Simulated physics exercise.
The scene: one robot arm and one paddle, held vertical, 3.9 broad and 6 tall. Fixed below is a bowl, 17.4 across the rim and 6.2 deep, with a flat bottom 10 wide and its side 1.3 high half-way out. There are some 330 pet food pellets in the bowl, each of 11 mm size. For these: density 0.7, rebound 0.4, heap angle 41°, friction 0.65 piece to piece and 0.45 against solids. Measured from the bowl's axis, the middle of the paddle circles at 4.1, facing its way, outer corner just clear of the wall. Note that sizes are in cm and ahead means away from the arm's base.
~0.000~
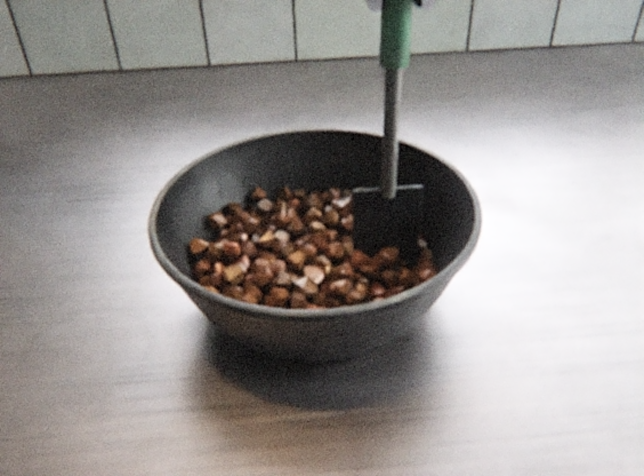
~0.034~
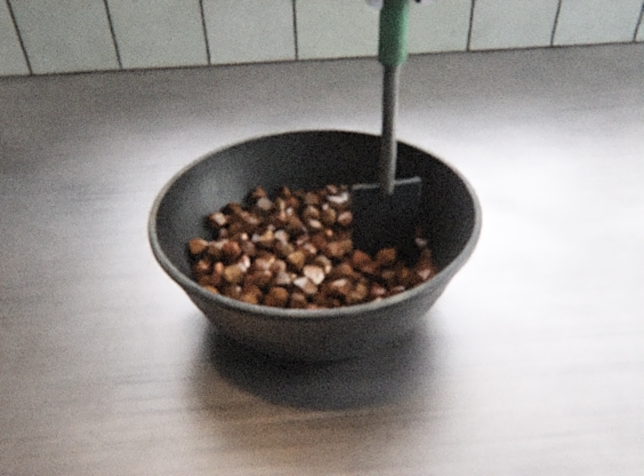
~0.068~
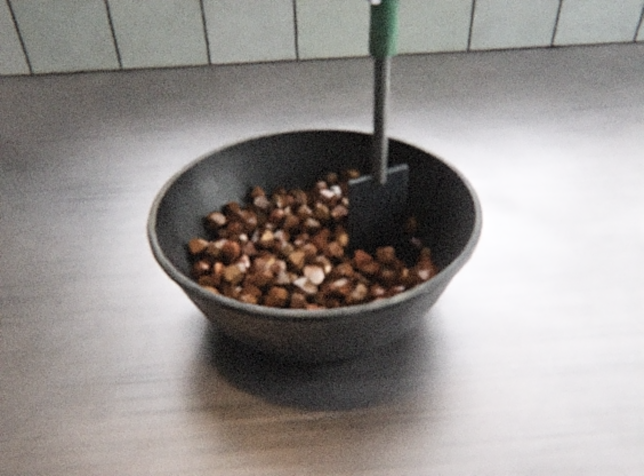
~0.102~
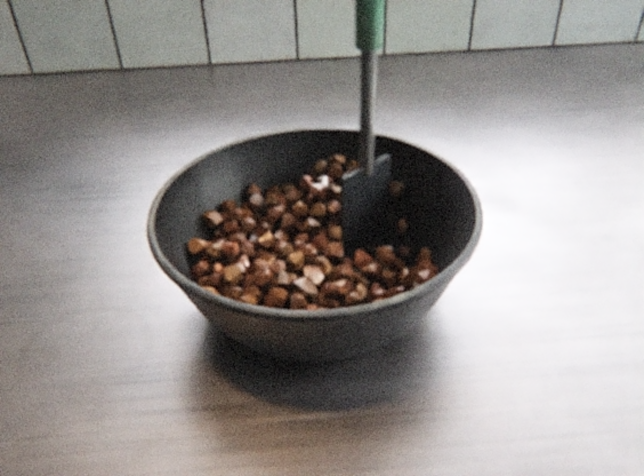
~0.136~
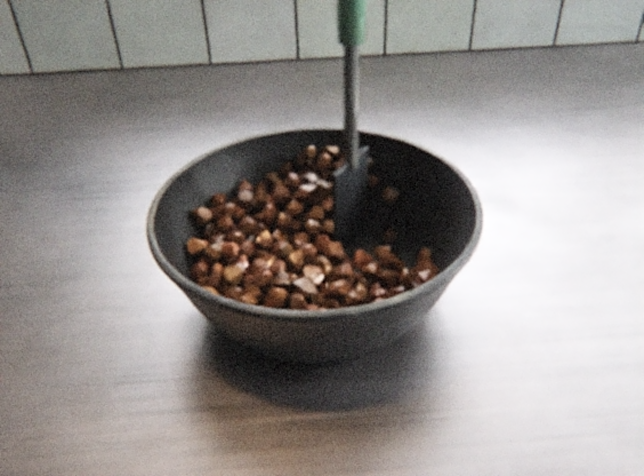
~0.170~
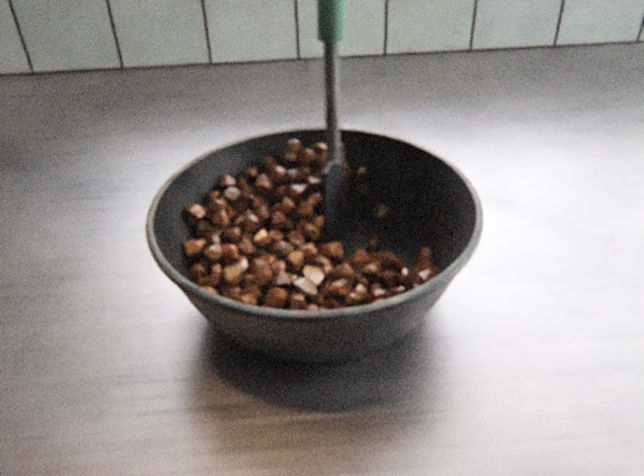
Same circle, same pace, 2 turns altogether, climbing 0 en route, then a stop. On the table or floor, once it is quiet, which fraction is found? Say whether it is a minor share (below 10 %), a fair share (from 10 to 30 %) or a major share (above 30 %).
A fair share.
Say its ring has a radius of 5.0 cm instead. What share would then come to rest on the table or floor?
Then some 30 percent.
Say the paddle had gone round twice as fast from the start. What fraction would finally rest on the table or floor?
In that case it comes to around 45 percent.
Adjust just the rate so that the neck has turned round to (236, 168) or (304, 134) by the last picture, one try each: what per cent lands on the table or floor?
First try: Around 50 %; second try: Around 25 %.
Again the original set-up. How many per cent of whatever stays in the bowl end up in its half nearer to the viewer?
I'd put it at roughly 25 per cent.
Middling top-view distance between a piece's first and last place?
Roughly 7 cm, measured level.
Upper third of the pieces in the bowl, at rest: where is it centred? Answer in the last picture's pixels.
Roughly at pixel (380, 191).
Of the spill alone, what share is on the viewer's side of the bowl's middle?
My reading is roughly 70 per cent.
After 0.72 s, 326° round, highest piece 8 above the table; 319 in the bowl, 10 on the table or floor, 3 in flight or on the tool.
After 1.26 s, 223° round, highest piece 8 above the table; 285 in the bowl, 39 on the table or floor, 8 in flight or on the tool.
After 1.74 s, 0° round, highest piece 7 above the table; 265 in the bowl, 67 on the table or floor.
After 2.44 s, 0° round, highest piece 7 above the table; 265 in the bowl, 67 on the table or floor.
At rest, 265 in the bowl, 67 on the table or floor. That is 20 % on the table or floor.
